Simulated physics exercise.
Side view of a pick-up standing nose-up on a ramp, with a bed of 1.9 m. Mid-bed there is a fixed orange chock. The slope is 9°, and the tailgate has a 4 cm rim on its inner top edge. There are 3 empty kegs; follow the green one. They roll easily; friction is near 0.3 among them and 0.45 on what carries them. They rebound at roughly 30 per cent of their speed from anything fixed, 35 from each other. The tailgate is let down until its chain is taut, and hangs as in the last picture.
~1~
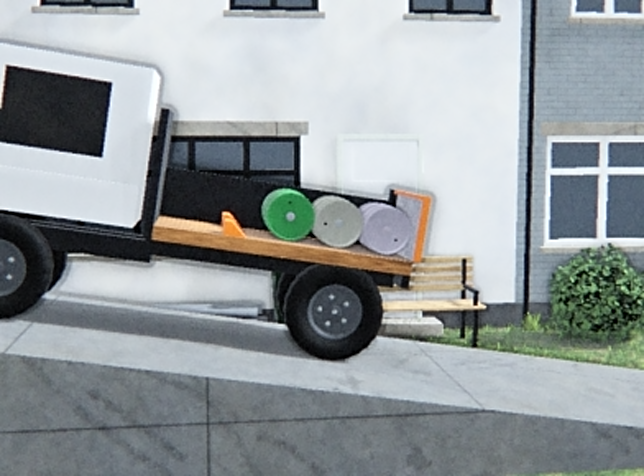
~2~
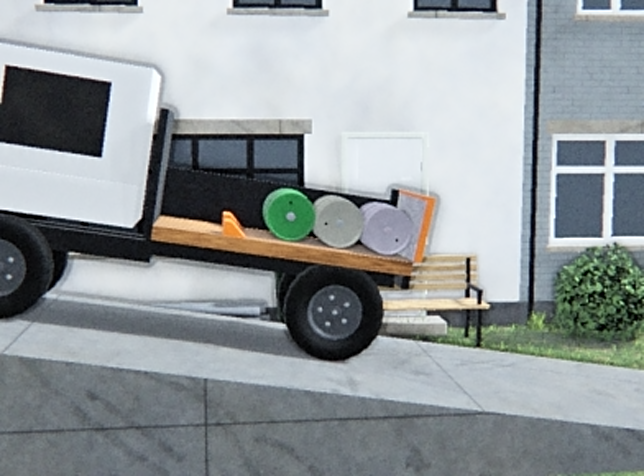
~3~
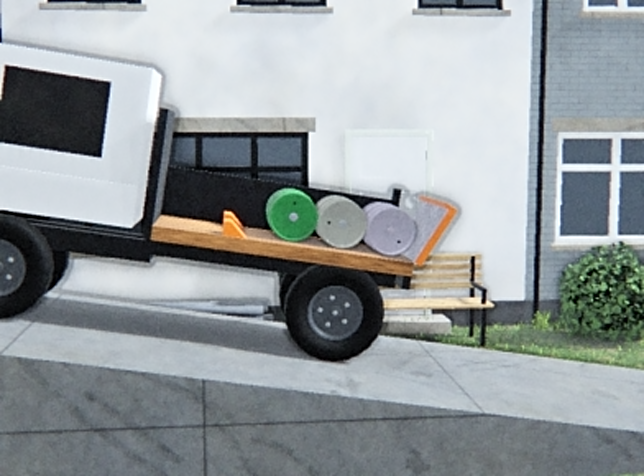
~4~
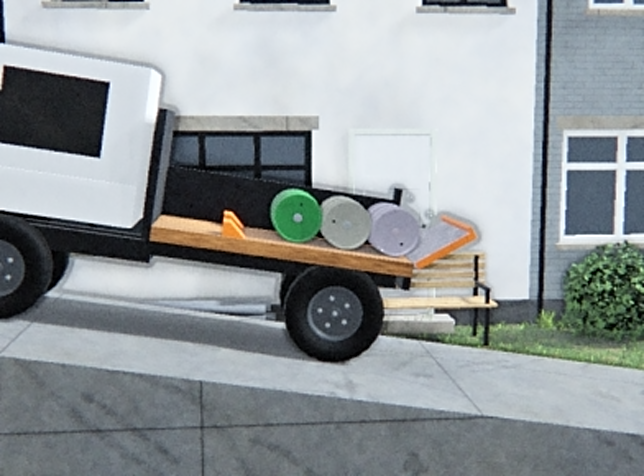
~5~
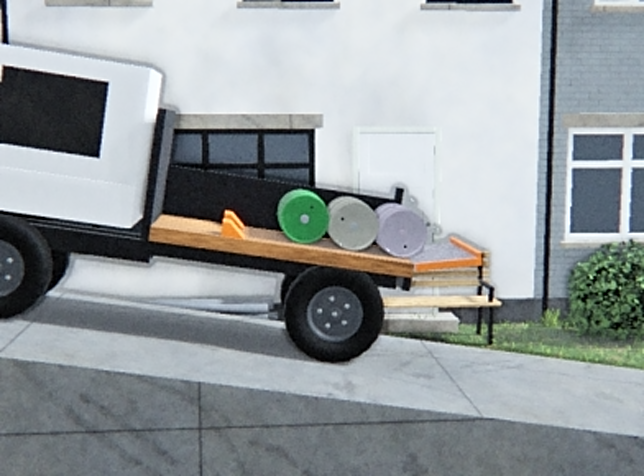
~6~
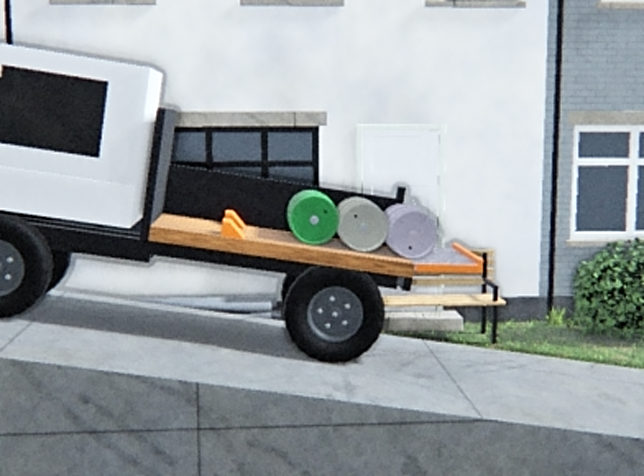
A white pick-up with a dark frame and a wooden bed stands nose-up to the left on a grey sloping ramp, seen from the side before a white building, a grey brick one, a bench and a bush. Green, beige and pale purple kegs lie side by side on the bed near its orange-rimmed tailgate. The tailgate swings down to the right until nearly level, and the kegs roll slightly rightward together as the view shifts a little against the background.
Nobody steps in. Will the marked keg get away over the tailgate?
The green keg remains aboard.
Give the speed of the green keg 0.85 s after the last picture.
Near 0.4 m/s.
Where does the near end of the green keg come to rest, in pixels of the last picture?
Around (410, 235).
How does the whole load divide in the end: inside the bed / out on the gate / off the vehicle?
1, 1 and 1.
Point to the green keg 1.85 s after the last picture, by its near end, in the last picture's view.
Around (418, 235).
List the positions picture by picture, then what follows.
The first frame shows green (291, 217); gate 81° above level, tip at (427, 199); 3 of the 3 make up the bottom layer on the bed.
The second frame shows green (291, 217); gate 78° above level, tip at (431, 200).
The third frame shows green (294, 218); gate 57° above level, tip at (453, 211).
The fourth frame shows green (298, 219); gate 28° above level, tip at (473, 236).
The fifth frame shows green (305, 220); gate 4° above level, tip at (479, 262).
The sixth frame shows green (315, 221); gate 2° below level, tip at (480, 269).
Another 0.9 s on from the last picture, green is on the bed, 25 cm short of the hinge, rolling right; 0 out so far.
Another 1.8 s on from the last picture, green is on the gate, 5 cm past the hinge; 1 out so far.
In the end (3.0 s after the last picture), green is on the bed, 5 cm short of the hinge; 1 out so far.
